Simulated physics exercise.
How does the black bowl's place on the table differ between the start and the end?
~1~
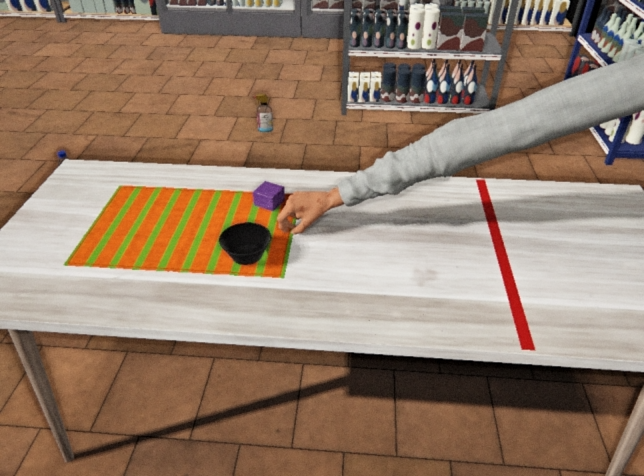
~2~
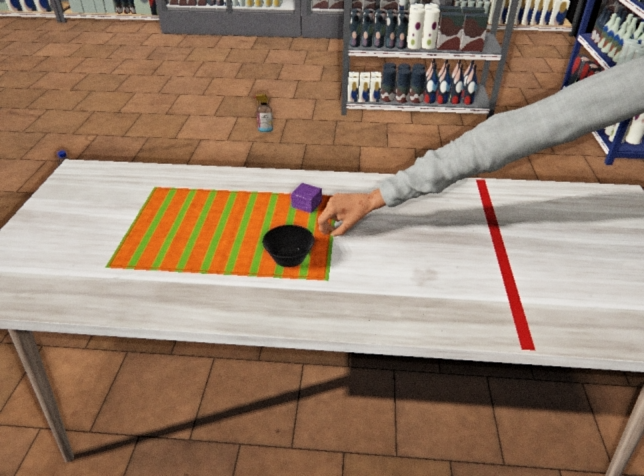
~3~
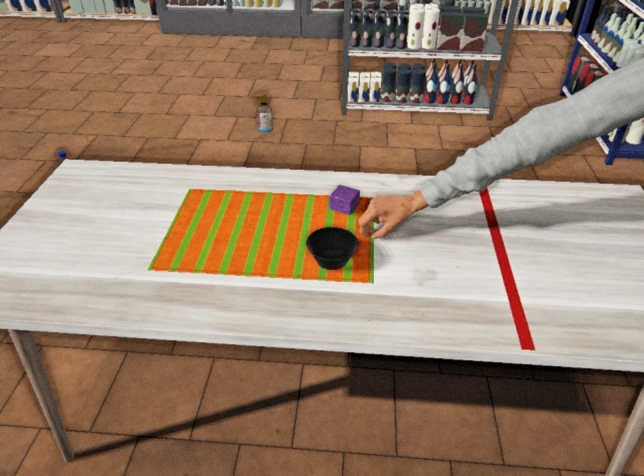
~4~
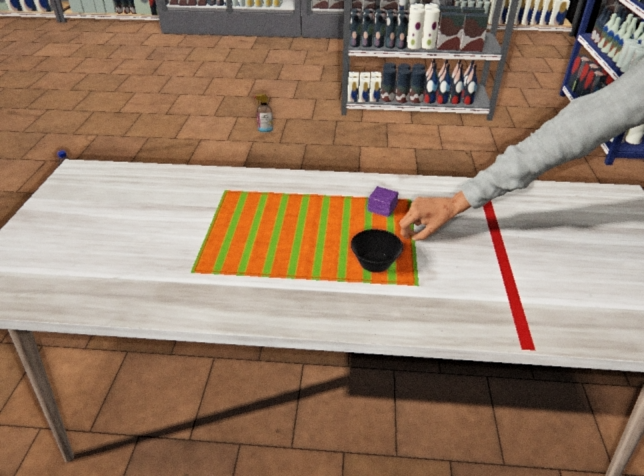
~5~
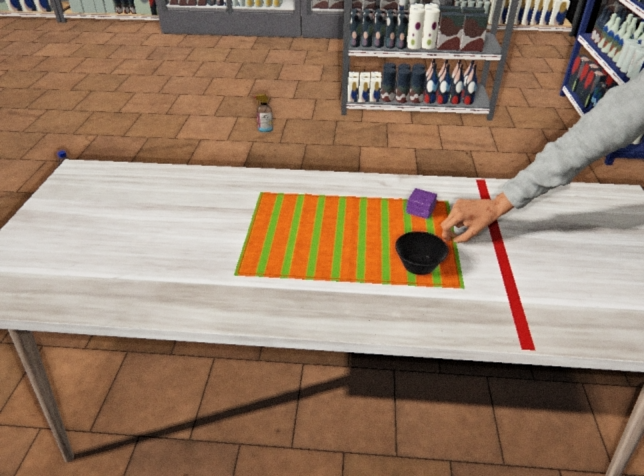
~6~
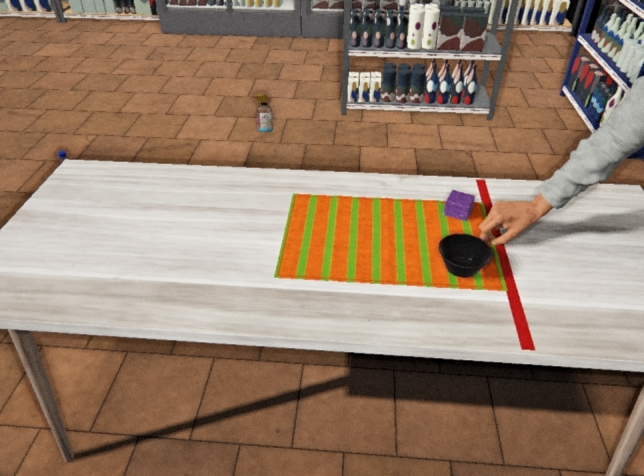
At the start the black bowl is on the left part of the table, well away from the red tape. By the end it is much farther right, close beside the tape.
